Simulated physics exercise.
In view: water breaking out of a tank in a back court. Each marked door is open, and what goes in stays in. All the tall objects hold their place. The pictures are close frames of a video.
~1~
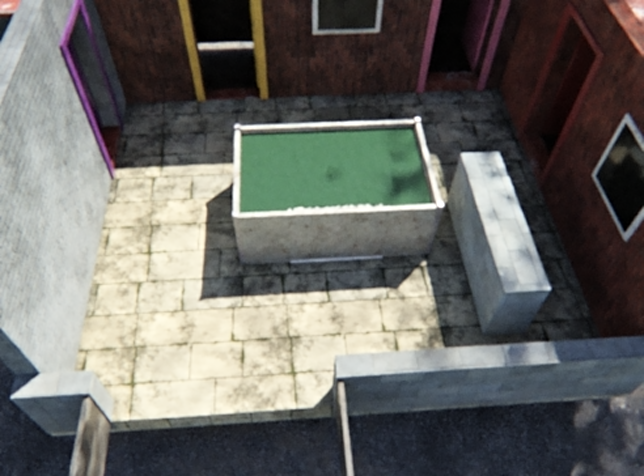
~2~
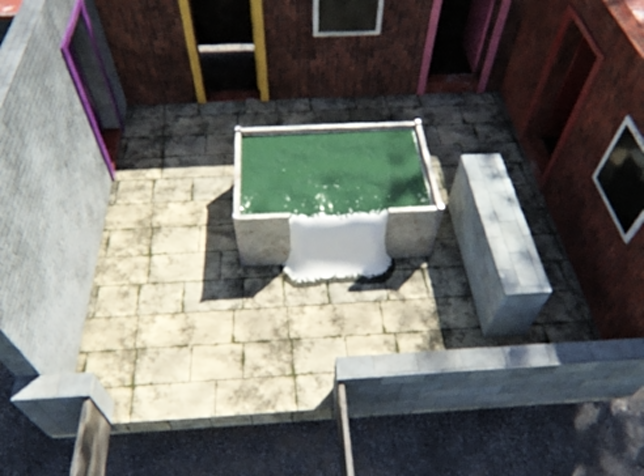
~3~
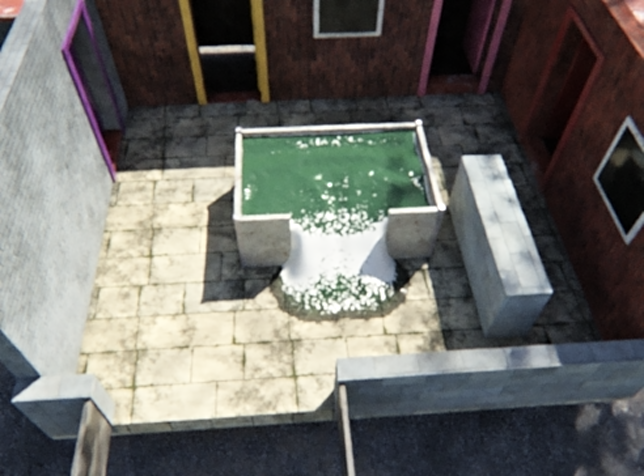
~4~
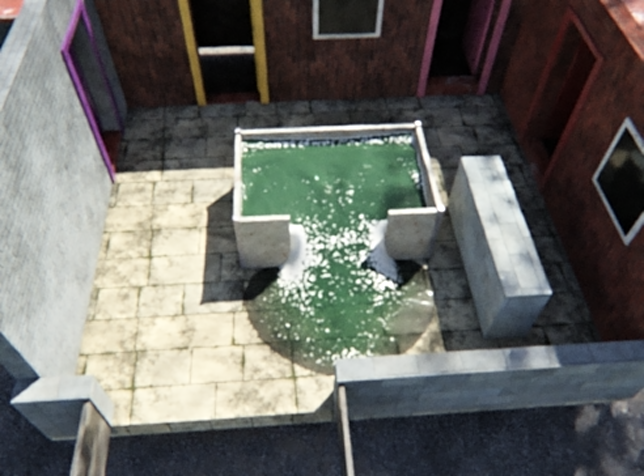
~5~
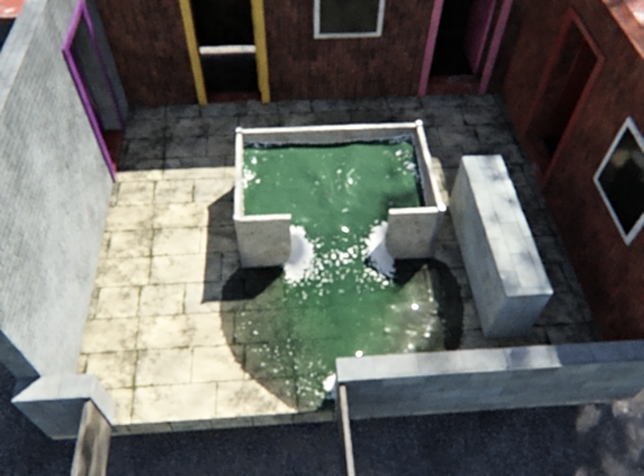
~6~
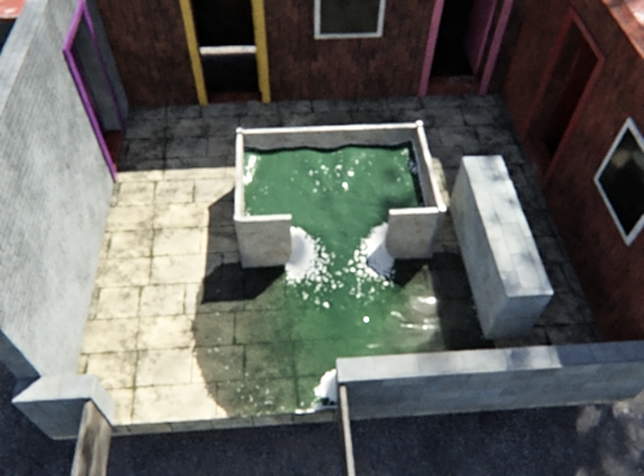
Green water burst through the front of a raised tank in a paved courtyard, poured down in a white, foamy sheet, then spread across the stone floor to the low front wall.
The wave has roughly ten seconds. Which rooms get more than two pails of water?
One by one: The purple door holds within the limit; the yellow door holds within the limit; the red door holds within the limit; the pink door holds within the limit.
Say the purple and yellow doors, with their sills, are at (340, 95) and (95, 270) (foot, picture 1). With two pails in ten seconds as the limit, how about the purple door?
In short: The purple door stays under.
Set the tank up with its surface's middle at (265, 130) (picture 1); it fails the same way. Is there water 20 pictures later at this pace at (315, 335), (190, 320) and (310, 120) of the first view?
One after the other: Awash, awash, no water.
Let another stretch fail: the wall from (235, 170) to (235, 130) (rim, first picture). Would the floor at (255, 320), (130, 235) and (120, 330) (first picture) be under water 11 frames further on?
In that order: Free of water, flooded, awash.
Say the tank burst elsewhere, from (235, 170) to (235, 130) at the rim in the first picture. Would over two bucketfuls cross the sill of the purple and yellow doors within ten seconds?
Purple floods, yellow floods.
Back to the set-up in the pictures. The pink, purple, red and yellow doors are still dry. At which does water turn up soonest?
I say the red one.
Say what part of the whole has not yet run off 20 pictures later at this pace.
About 70 per cent.
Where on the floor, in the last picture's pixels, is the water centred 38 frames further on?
At about (397, 228).
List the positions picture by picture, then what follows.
The first frame shows the water tank at (333, 169) is whole and still.
In the second frame, water pours out at (337, 244) and has run to (387, 271).
In the third frame, the front is at (385, 309), out from the gap at (338, 246).
In the fourth frame, water pours out at (337, 248) and has run to a hidden place.
In the fifth frame, water pours out at (338, 246) and has run to a hidden place.
In the sixth frame, water pours out at (338, 247) and has run to a hidden place.
A moment on, water covers 25 % of the floor; the purple door not reached, the yellow door not reached, the red door not reached, the pink door not reached.
Next, water covers 30 % of the floor; the purple door not reached, the yellow door not reached, the red door not reached, the pink door not reached.
Then, water covers 50 % of the floor; the purple door not reached, the yellow door not reached, the red door wet at the sill, nothing in, the pink door wet at the sill, nothing in.
Later, water covers 70 % of the floor; the purple door not reached, the yellow door wet at the sill, nothing in, the red door wet at the sill, nothing in, the pink door wet at the sill, nothing in.
In the end, water covers 95 % of the floor; the purple door wet at the sill, nothing in, the yellow door wet at the sill, nothing in, the red door wet at the sill, nothing in, the pink door wet at the sill, nothing in.
